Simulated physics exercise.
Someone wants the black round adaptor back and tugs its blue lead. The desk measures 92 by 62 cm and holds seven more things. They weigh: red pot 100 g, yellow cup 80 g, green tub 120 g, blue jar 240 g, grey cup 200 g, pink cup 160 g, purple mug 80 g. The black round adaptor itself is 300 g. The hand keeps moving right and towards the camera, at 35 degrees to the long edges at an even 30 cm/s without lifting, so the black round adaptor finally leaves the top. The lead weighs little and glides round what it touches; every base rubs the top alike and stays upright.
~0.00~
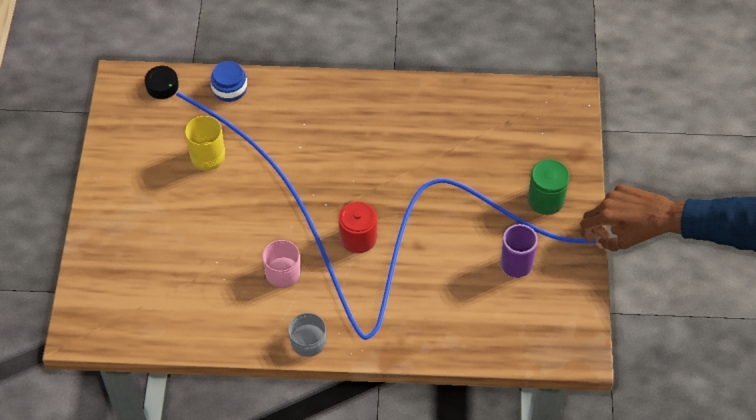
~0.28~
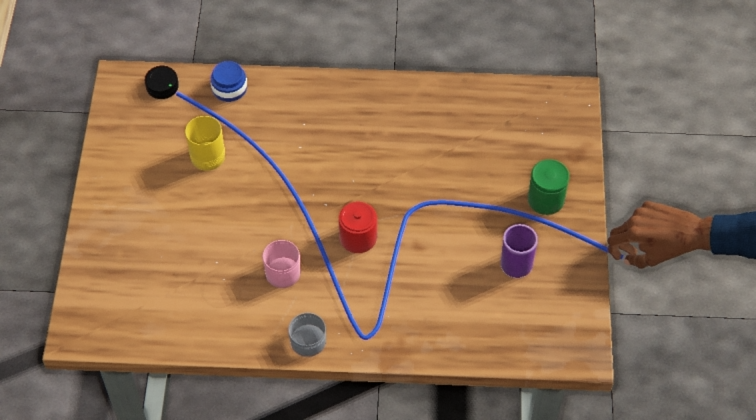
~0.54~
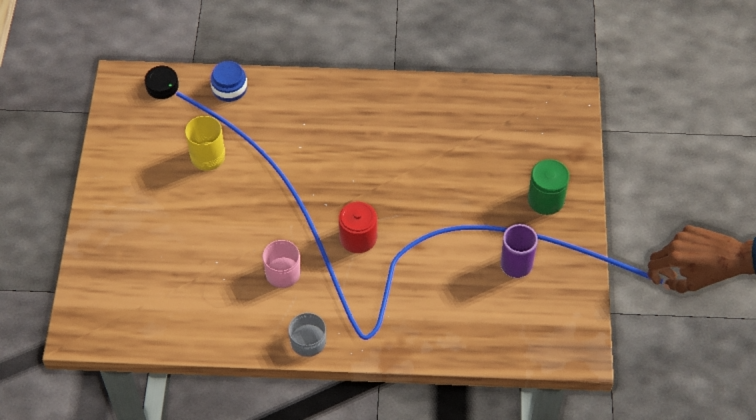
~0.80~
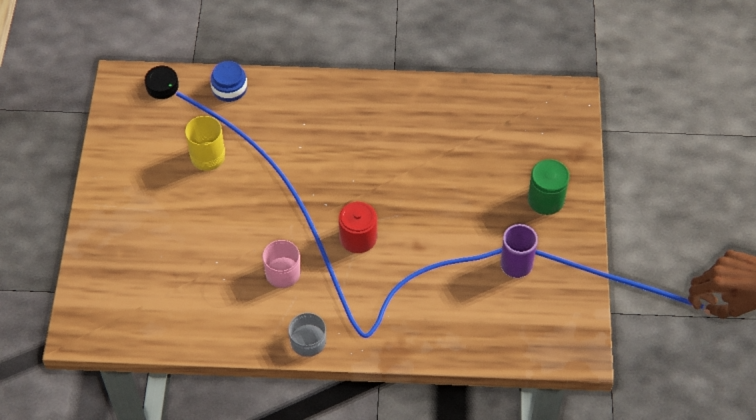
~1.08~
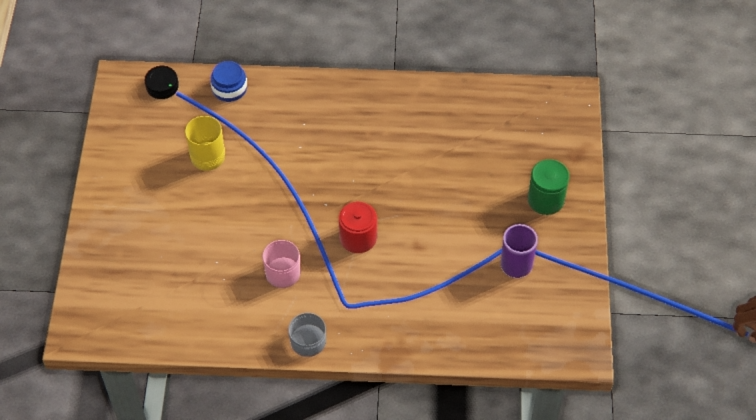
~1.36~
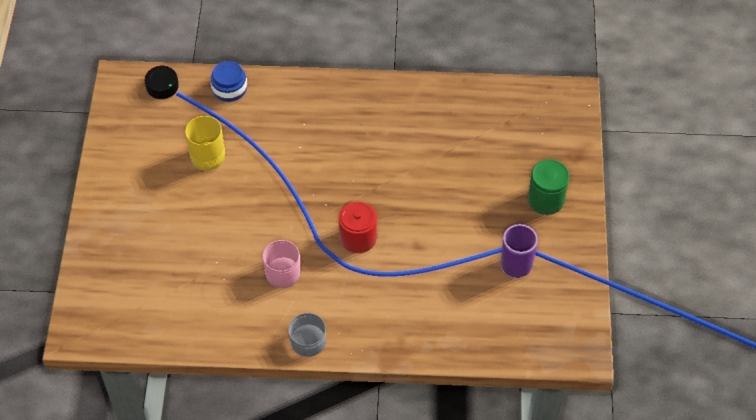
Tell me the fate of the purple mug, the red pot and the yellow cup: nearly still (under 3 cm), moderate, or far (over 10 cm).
In order: The purple mug slides into the middle band; the red pot travels a long way; the yellow cup stays about where it is.
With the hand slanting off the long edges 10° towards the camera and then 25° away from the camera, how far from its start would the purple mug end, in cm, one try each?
In turn about 0 cm, 0 cm.
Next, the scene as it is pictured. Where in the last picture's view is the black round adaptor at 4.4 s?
Around (547, 270).
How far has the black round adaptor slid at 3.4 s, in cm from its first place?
About 50 cm.
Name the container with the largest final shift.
It is the red pot.
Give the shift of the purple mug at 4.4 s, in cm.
Some 7 cm.
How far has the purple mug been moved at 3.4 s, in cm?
Some 4 cm.
At 2.5 s, the black round adaptor has slid 22 cm. Moved, red pot 15 cm, purple mug 4 cm.
At 3.4 s, the black round adaptor has slid 50 cm. Moved, red pot 15 cm, purple mug 4 cm.
At 4.4 s, the black round adaptor has slid 78 cm. Moved, red pot 15 cm, purple mug 7 cm.
At 5.1 s, the black round adaptor is off the top. Moved, red pot 15 cm at (410, 151), purple mug 7 cm at (527, 276), yellow cup 0 cm at (203, 130).
